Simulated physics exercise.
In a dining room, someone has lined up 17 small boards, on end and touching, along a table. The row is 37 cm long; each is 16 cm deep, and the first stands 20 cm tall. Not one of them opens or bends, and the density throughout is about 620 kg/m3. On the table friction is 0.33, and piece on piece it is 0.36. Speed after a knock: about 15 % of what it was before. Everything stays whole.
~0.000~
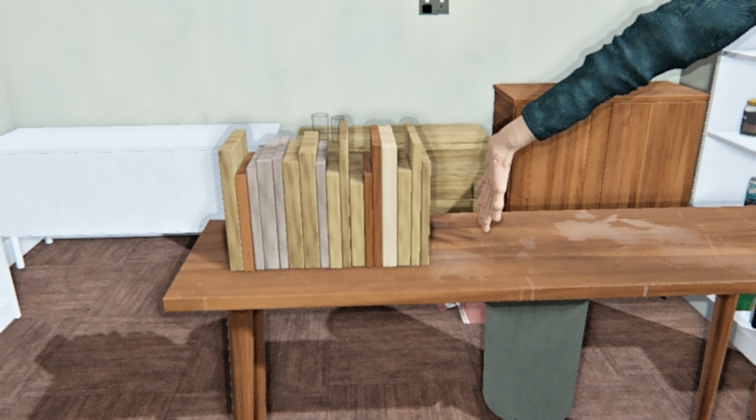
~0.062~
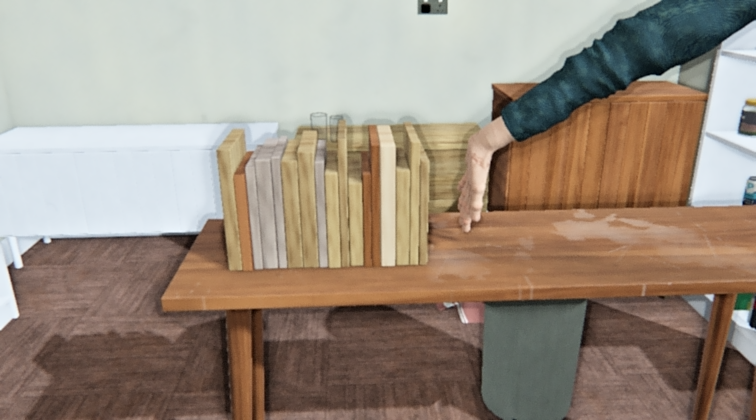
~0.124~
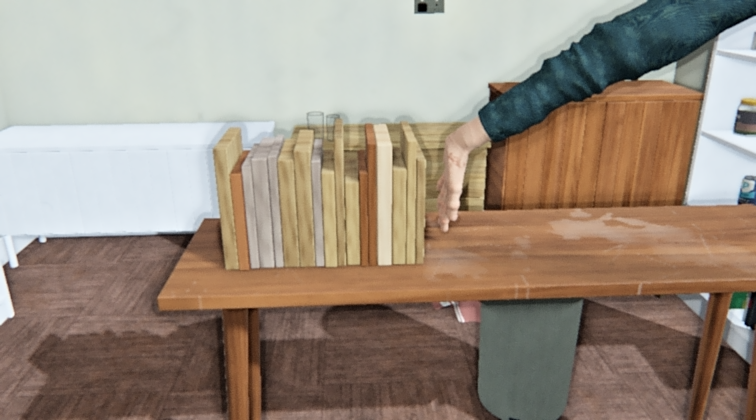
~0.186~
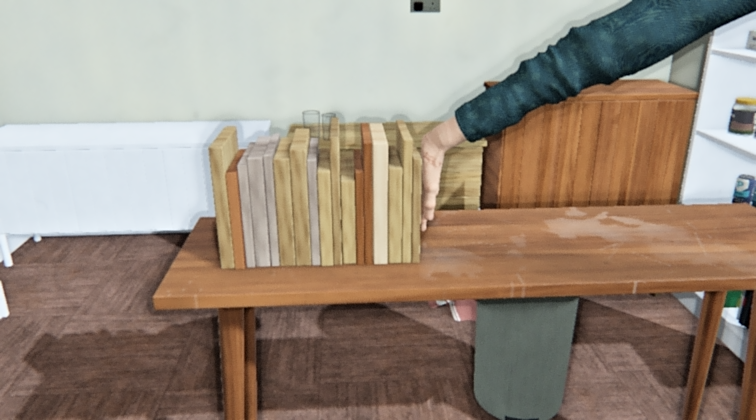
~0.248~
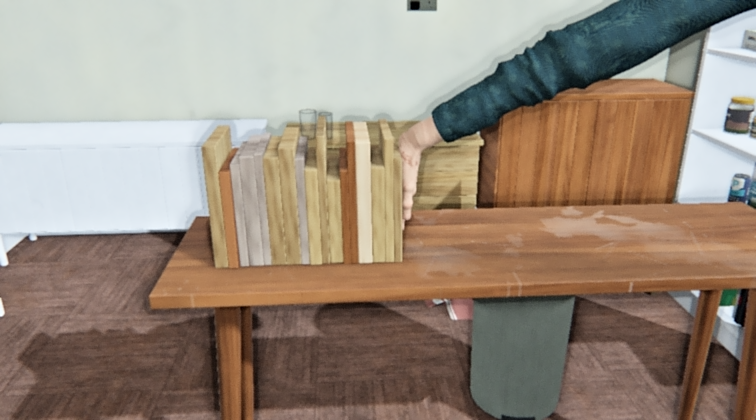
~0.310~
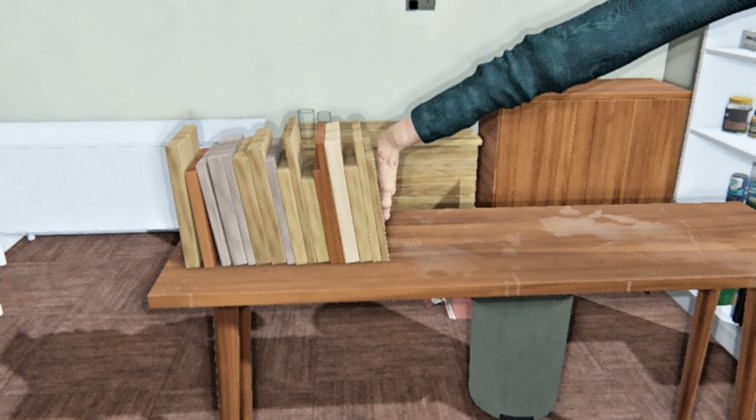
The clip shows a hand in a dark teal sleeve moving left above a wooden table toward a row of upright boards, then pressing against the right end, as the boards shift left and lean slightly.
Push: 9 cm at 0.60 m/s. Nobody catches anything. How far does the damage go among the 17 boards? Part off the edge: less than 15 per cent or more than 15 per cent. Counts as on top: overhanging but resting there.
Off the edge: Over 15 per cent.
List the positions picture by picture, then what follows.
In the first picture (each place is the centre of the face we see best; the camera pans a little), hand (502, 168) 12 cm from the first; all in place.
In the second picture, hand (482, 168) 8 cm from the first.
In the third picture, hand (459, 168) 46 mm from the first.
In the fourth picture, hand (436, 167) 8 mm from the first.
In the fifth picture, hand (413, 167) 29 mm in; 10 have shifted.
In the sixth picture, hand (393, 167) 7 cm in; steepest lean 8°, the board at (378, 212); 17 have shifted.
By 0.38 s, none of the 17 boards off the edge, 17 disturbed.
By 0.84 s, 4 of the 17 boards off the edge.
When it is over (1.3 s), 4 of the 17 boards off the edge. That is 24 per cent.
